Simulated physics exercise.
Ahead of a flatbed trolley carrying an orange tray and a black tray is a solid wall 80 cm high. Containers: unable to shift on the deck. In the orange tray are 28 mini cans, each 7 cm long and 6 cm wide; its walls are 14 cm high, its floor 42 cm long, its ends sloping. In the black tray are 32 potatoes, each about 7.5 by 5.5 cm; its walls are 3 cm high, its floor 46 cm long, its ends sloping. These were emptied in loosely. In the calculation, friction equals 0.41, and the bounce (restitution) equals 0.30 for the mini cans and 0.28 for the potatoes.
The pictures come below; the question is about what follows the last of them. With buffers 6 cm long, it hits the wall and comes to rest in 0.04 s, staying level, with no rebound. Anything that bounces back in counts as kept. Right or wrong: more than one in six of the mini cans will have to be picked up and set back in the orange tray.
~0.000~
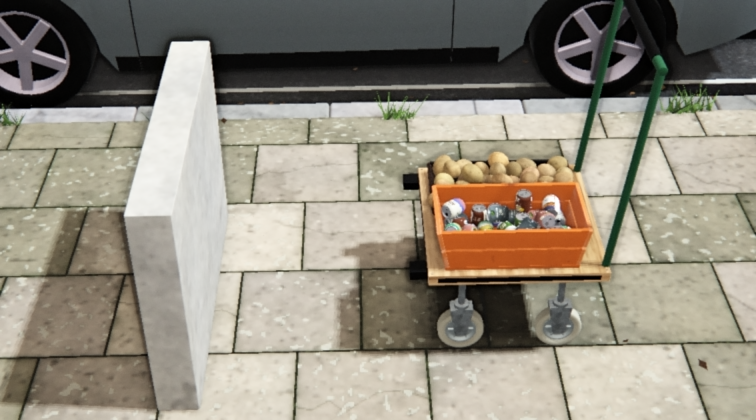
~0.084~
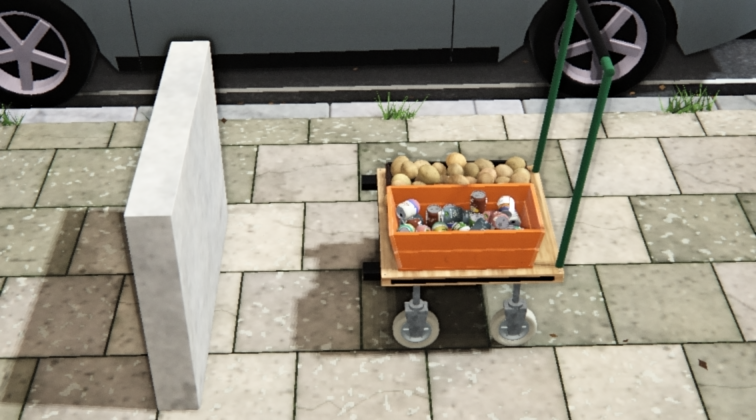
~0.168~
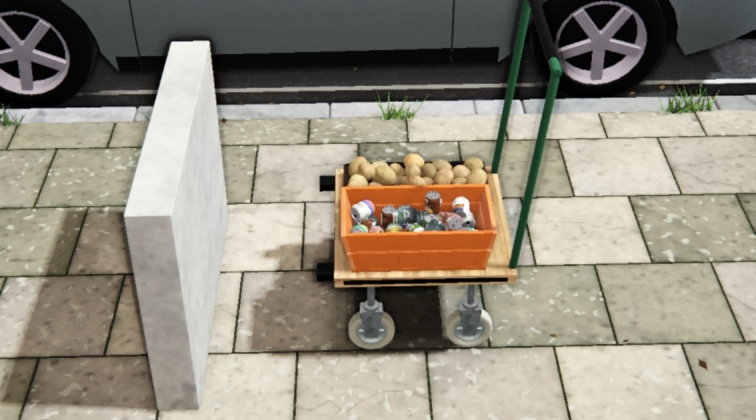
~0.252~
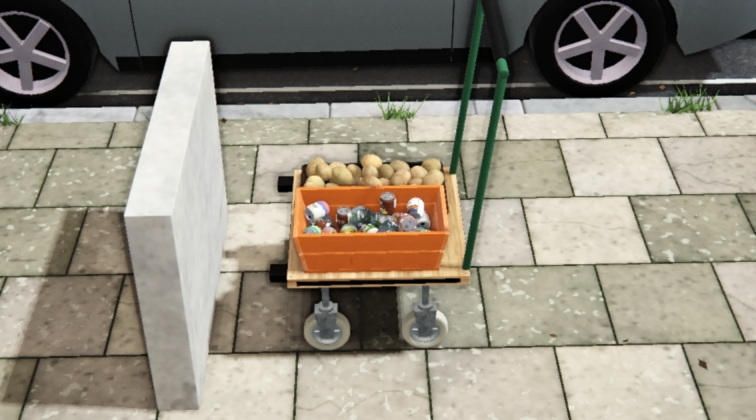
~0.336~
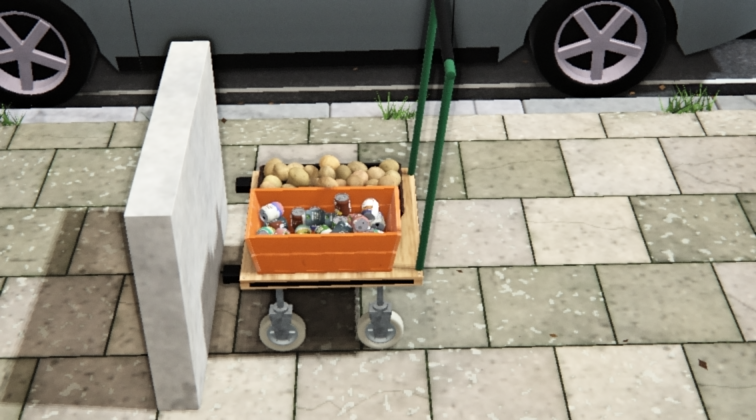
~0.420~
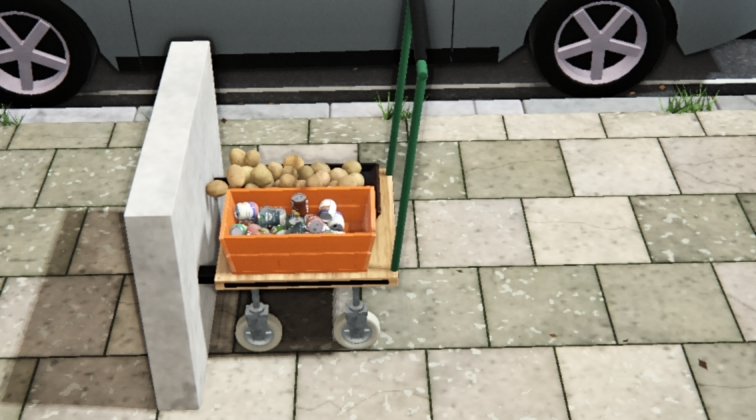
Wrong.
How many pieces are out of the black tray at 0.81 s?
Count for the black tray: Roughly 8.
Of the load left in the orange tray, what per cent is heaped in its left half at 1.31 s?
Some 60 per cent.
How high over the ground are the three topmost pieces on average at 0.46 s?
I'd say near 50 cm.
After 0.46 s, the orange tray has all 28 and the black tray is down by 3 of 32.
After 0.58 s, the orange tray has all 28 and the black tray is down by 7 of 32.
After 0.81 s, the orange tray has all 28 and the black tray is down by 9 of 32.
Final count (at 1.31 s), the orange tray has all 28 and the black tray is down by 9 of 32. Asked share, 0 of 28, 0 per cent.
